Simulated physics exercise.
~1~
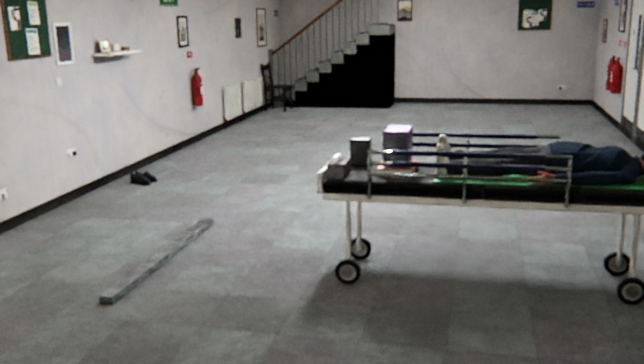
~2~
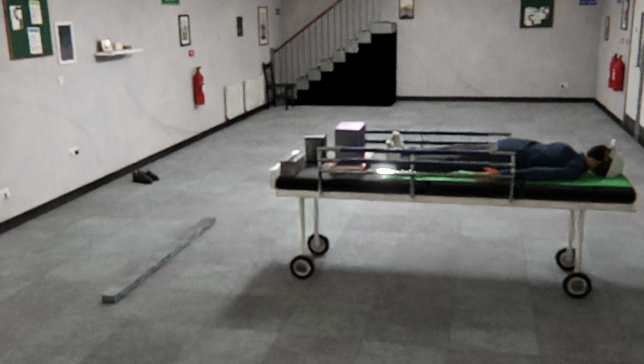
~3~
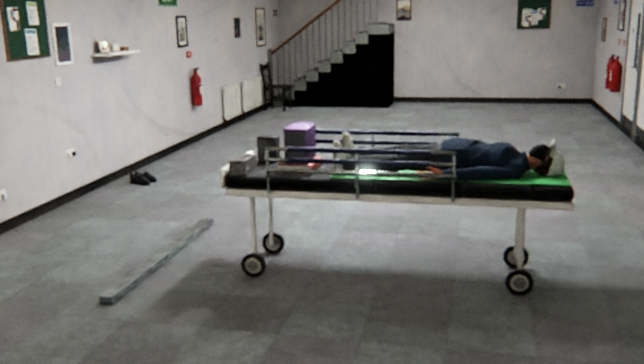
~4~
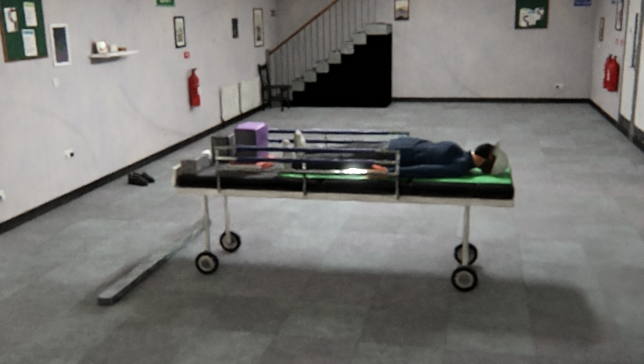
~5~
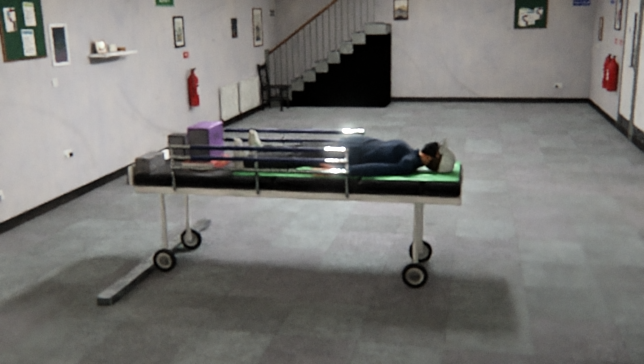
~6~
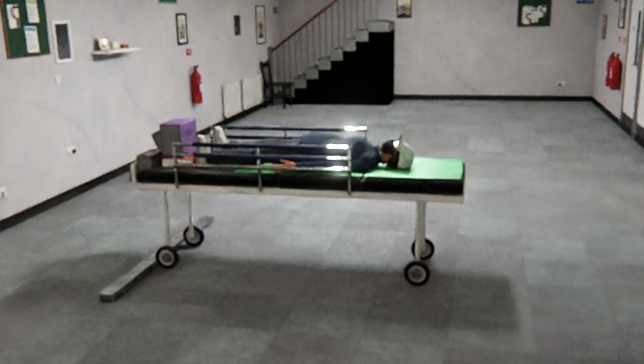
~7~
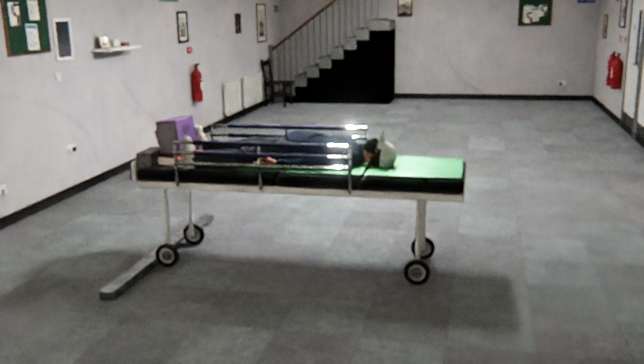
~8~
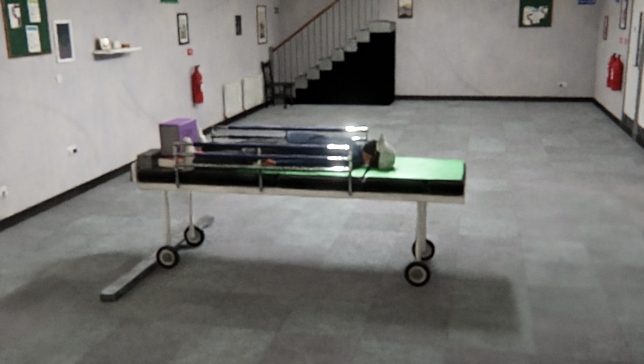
At the start, a wheeled trolley stands partly out of view at the right of a grey-carpeted room, with a person in dark clothes lying on it and a purple box and smaller items near their feet. The trolley rolls left, feet first, until it reaches a long bar on the floor and stops abruptly, staying level. The person keeps sliding toward the foot end, baring the green sheet behind their head, while a small dark item tips and drops from sight behind the rails. The person then settles, with the purple box still upright on the trolley.
